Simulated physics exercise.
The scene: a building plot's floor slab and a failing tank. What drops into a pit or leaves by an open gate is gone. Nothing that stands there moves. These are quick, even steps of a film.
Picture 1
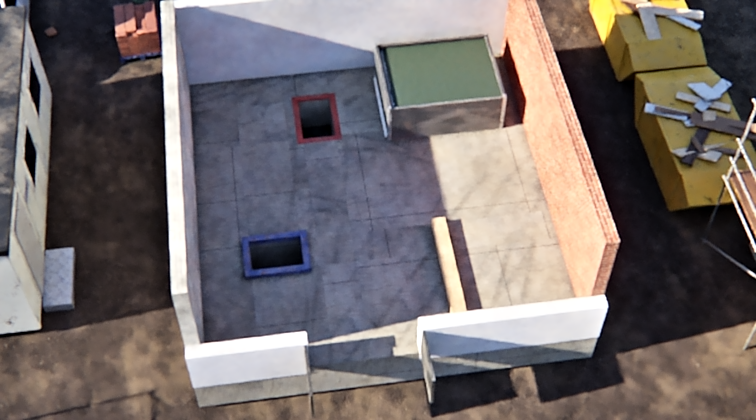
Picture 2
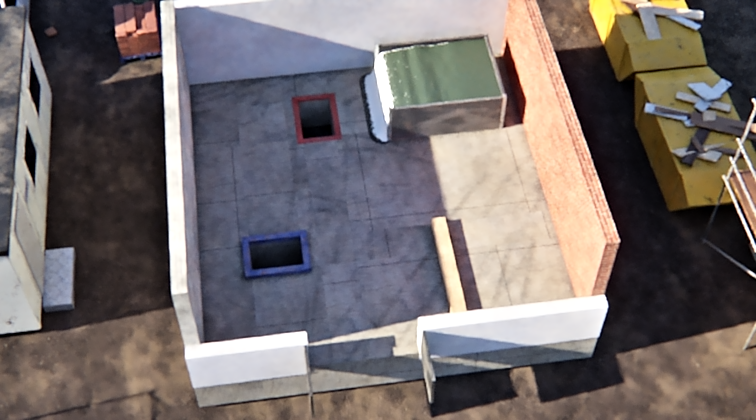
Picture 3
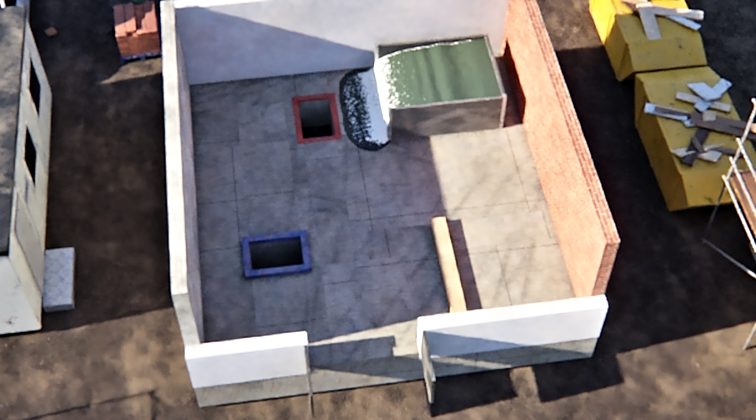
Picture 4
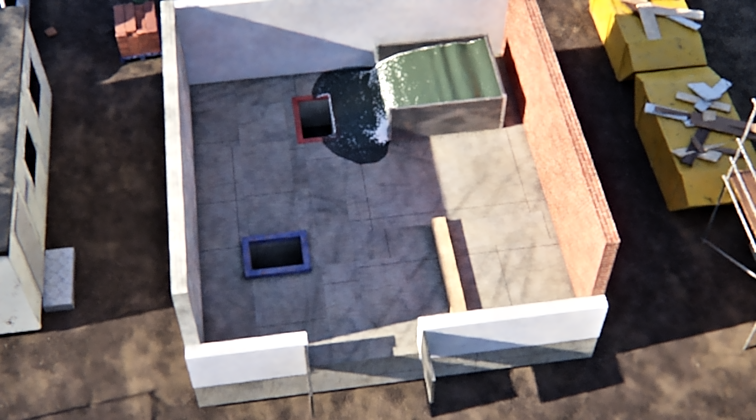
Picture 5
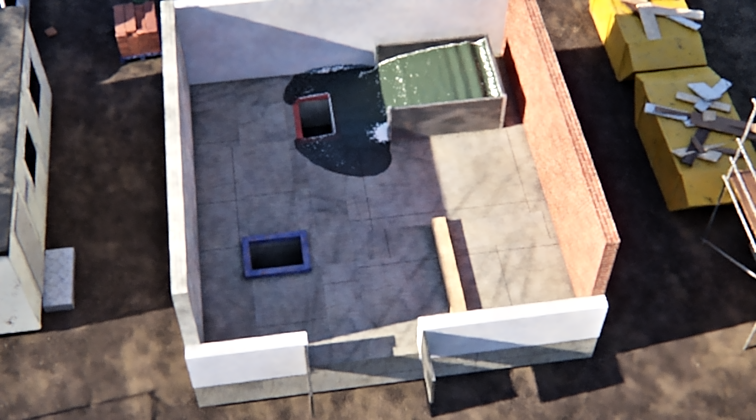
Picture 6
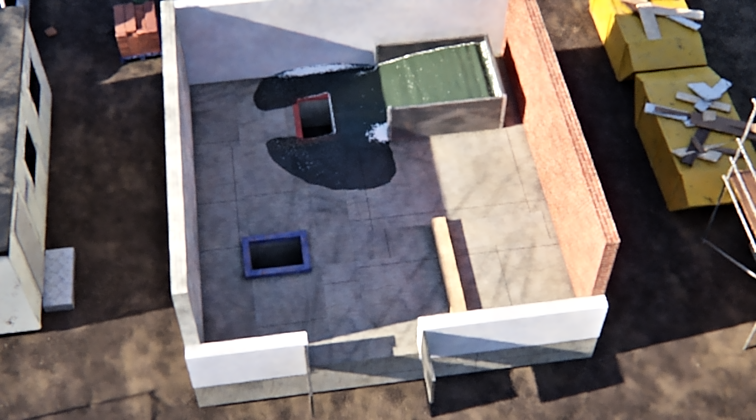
On a walled concrete floor slab, water burst from the left side of a raised open tank, spread leftward as a dark sheet around the red-framed pit, and widened toward the back wall and the front.
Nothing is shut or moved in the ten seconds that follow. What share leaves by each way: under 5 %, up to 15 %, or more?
One by one: The gate takes less than 5 %; the red pit takes more than 15 %; the blue pit takes less than 5 %.
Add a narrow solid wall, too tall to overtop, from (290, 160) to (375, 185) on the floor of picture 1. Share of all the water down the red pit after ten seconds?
In per cent: Red 60.
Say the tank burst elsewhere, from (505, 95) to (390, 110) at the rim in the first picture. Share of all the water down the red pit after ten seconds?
Per cent: Red 4.
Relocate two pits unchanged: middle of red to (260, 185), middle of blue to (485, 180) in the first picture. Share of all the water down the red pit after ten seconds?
Parts in a hundred: Red 35.
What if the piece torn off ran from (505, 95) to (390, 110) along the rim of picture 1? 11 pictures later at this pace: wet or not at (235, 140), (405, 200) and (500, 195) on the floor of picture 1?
As listed: Dry, wet, under water.
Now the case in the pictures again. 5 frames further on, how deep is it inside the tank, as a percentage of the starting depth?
Roughly 50 per cent.
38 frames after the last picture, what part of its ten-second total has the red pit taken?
Close to 90 %.
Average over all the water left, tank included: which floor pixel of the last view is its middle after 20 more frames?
Roughly at (310, 144).
A moment on, water covers 30 % of the floor; the gate 0 %, the red pit 18 %, the blue pit 0 %.
Next, water covers 35 % of the floor; the gate 0 %, the red pit 31 %, the blue pit 0 %.
Then, water covers 45 % of the floor; the gate 0 %, the red pit 40 %, the blue pit 0 %.
Later, water covers 60 % of the floor; the gate 0 %, the red pit 47 %, the blue pit 2 %.
In the end, water covers 80 % of the floor; the gate 3 %, the red pit 52 %, the blue pit 2 %.
